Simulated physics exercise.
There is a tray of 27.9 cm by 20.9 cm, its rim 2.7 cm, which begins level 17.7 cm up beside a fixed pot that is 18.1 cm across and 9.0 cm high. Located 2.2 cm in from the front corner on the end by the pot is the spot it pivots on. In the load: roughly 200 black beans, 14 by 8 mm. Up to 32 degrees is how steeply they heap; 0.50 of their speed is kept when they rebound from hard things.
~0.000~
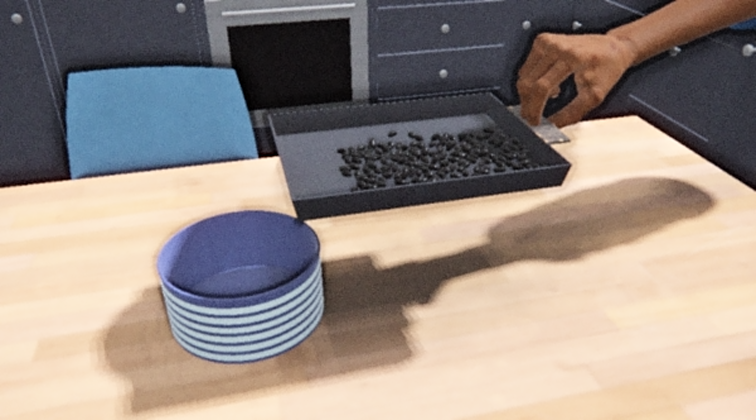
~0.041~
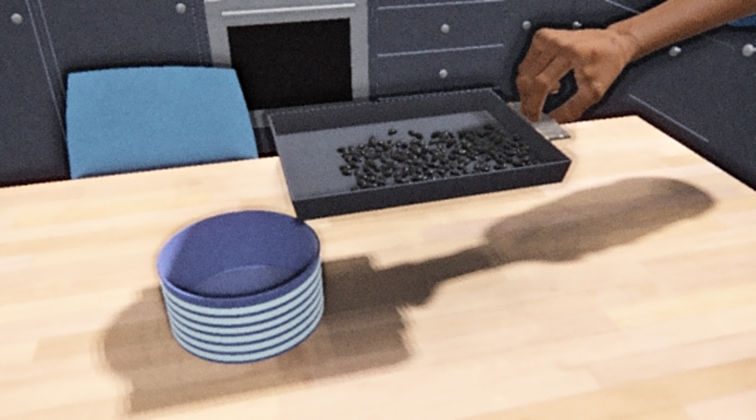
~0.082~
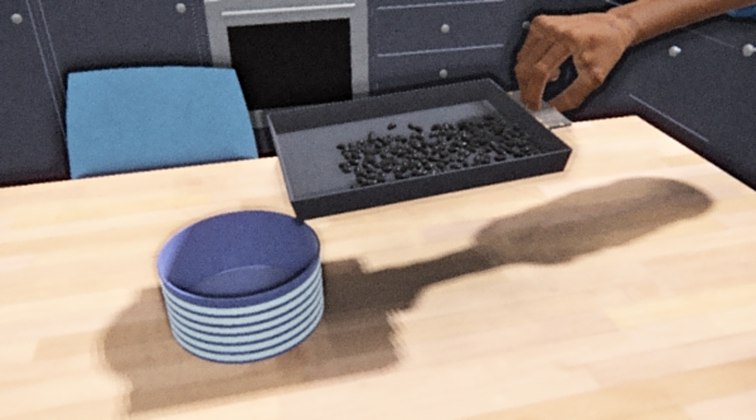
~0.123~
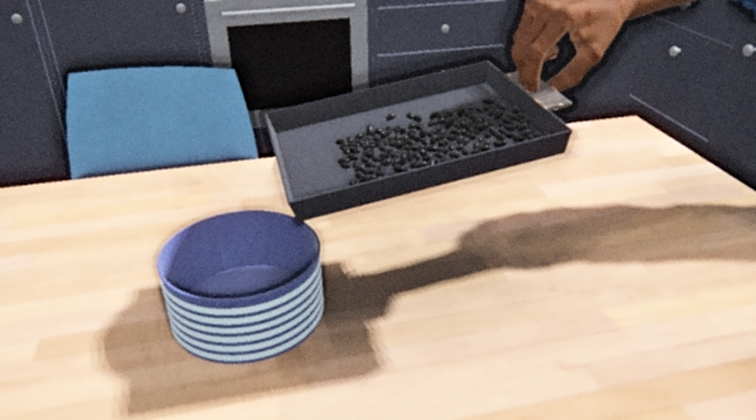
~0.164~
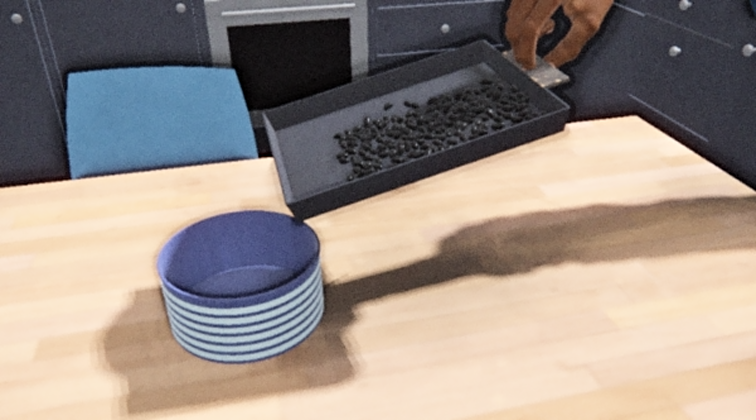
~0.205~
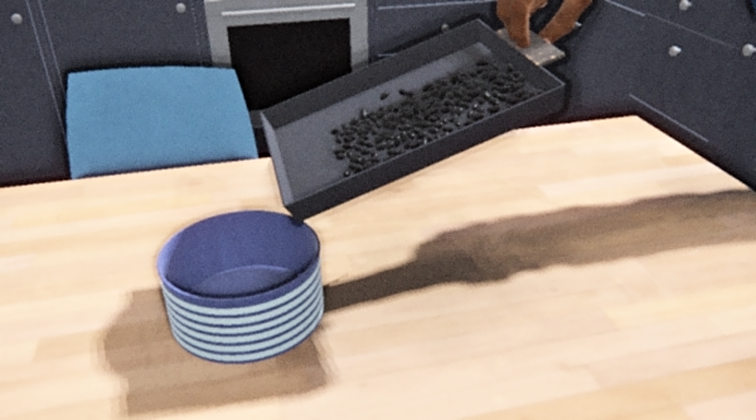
The clip shows a hand gripping the right end of a dark tray of small black pieces behind a blue striped pot on a wooden table, raising that end so the tray slants down toward the left.
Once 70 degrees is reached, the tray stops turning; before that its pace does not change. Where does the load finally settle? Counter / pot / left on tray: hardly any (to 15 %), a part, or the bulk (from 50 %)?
Counter = a part, pot = a part, tray = a part.
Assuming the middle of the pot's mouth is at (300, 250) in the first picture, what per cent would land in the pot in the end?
The share would be some 15 per cent.
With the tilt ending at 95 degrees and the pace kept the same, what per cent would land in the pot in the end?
You'd end up with some 70 % in the pot.
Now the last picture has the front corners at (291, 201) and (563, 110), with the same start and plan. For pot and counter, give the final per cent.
Final per cent - pot 20, counter 30.
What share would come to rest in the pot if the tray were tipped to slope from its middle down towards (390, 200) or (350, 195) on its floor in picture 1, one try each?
0 and 5 %.
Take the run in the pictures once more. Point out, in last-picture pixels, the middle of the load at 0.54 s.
I reckon close to (300, 153).
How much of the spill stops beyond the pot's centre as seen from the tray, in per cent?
I'd put it close to 90 per cent.
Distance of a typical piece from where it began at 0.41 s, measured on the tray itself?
Roughly 3 cm.
Then, at 0.41 s, tilt 46 degrees; the tray holds 100 %, the pot 0 %.
After 0.54 s, tilt 63 degrees; the tray holds 100 %, the pot 0 %.
After 0.81 s, tilt 70 degrees; the tray holds 35 %, the pot 30 %.
By 2.2 s all is still; counter 25 %, pot 40 %, tray 35 %.
